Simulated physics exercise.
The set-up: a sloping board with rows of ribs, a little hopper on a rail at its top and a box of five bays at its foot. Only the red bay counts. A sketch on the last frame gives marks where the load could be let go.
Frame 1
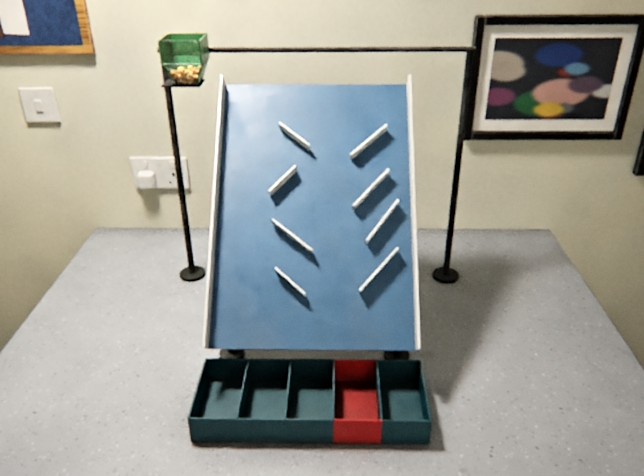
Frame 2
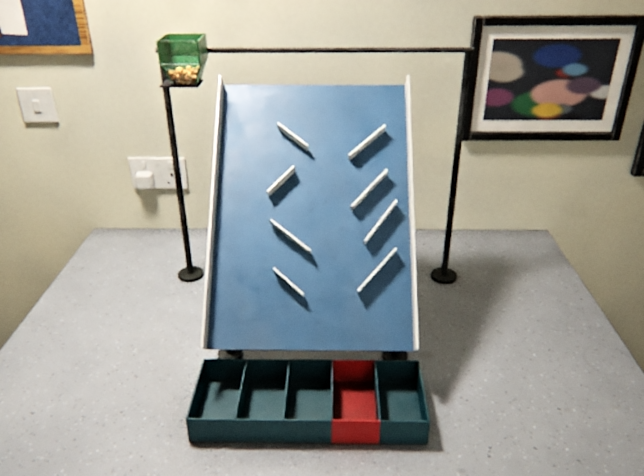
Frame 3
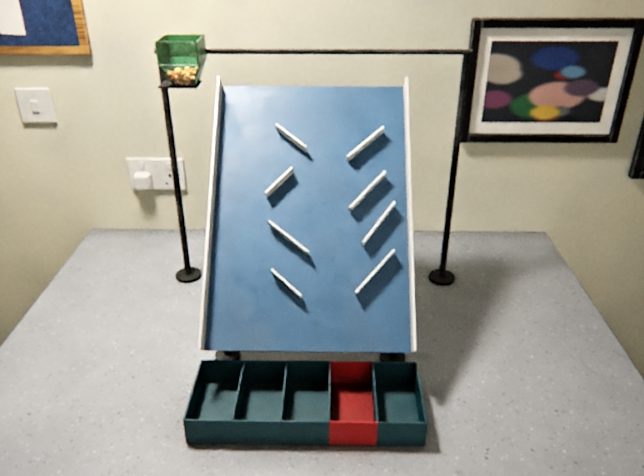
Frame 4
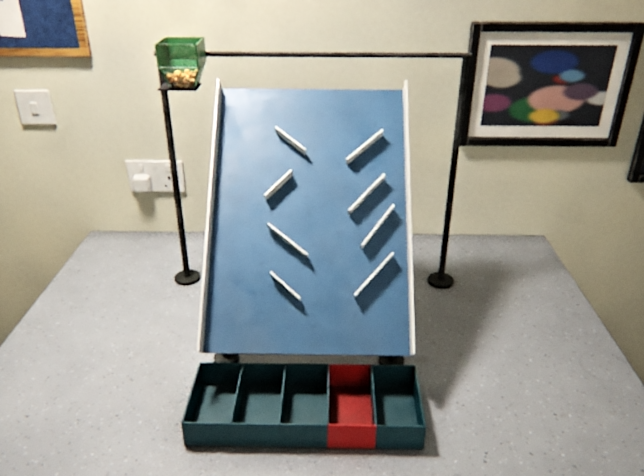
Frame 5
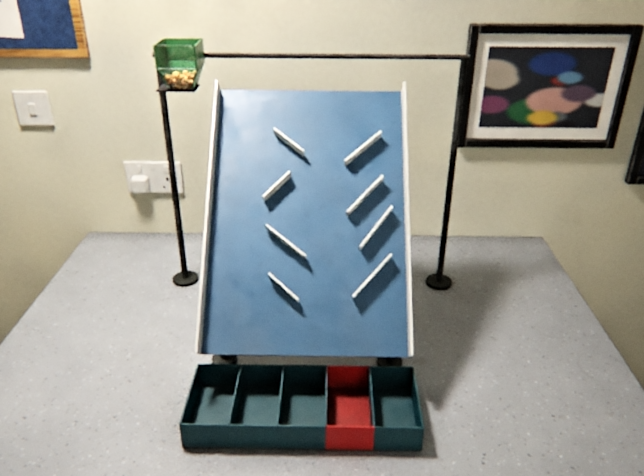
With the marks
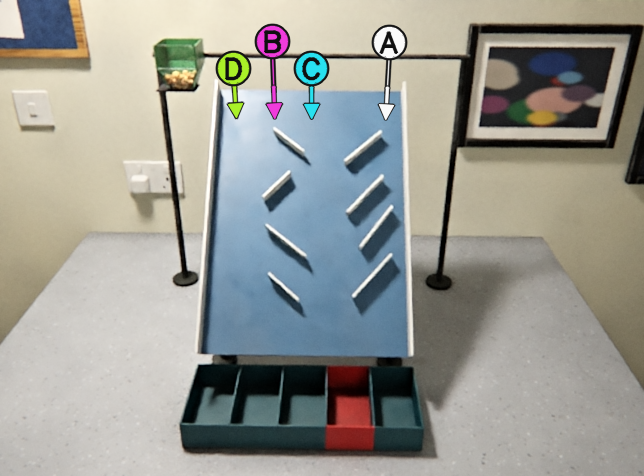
On a grey tabletop against a pale wall, a sloping blue board with white ribs stands behind a five-bay box with one red bay, while a green hopper of chickpeas sits at upper left; nothing moves except a slight shift of view.
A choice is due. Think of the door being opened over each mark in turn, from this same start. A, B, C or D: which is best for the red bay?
The answer is mark C.
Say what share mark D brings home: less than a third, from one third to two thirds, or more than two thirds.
Less than a third.
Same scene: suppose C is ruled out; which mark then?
The answer is B.
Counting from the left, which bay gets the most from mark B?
The first from the left.
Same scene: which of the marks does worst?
Mark D.
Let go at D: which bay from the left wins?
It is the first one.
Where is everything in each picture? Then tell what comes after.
The first picture shows hopper at (190, 76), dried chickpeas, door shut.
The second picture shows ribs (278, 123) to (308, 145), (349, 155) to (385, 125), (267, 191) to (294, 166).
The third picture shows ribs (350, 207) to (386, 171), (269, 221) to (308, 252), (363, 242) to (395, 201).
The fourth picture shows ribs (270, 272) to (300, 298), (355, 295) to (393, 252).
The fifth picture shows red bay at (350, 436), number 4 of 5 from the left.
On the marked copy, mark A meets the board at (385, 113); mark B meets the board at (274, 113); mark C meets the board at (311, 113); mark D meets the board at (236, 112).
If A is chosen, about a quarter in the red bay, most in other bays.
If B is chosen, about a quarter in the red bay, about two thirds in other bays, a stray few held on the board.
If C is chosen, about half in the red bay, about half in other bays, a stray few outside the box.
If D is chosen, none in the red bay, nearly all in other bays, a small part outside the box.
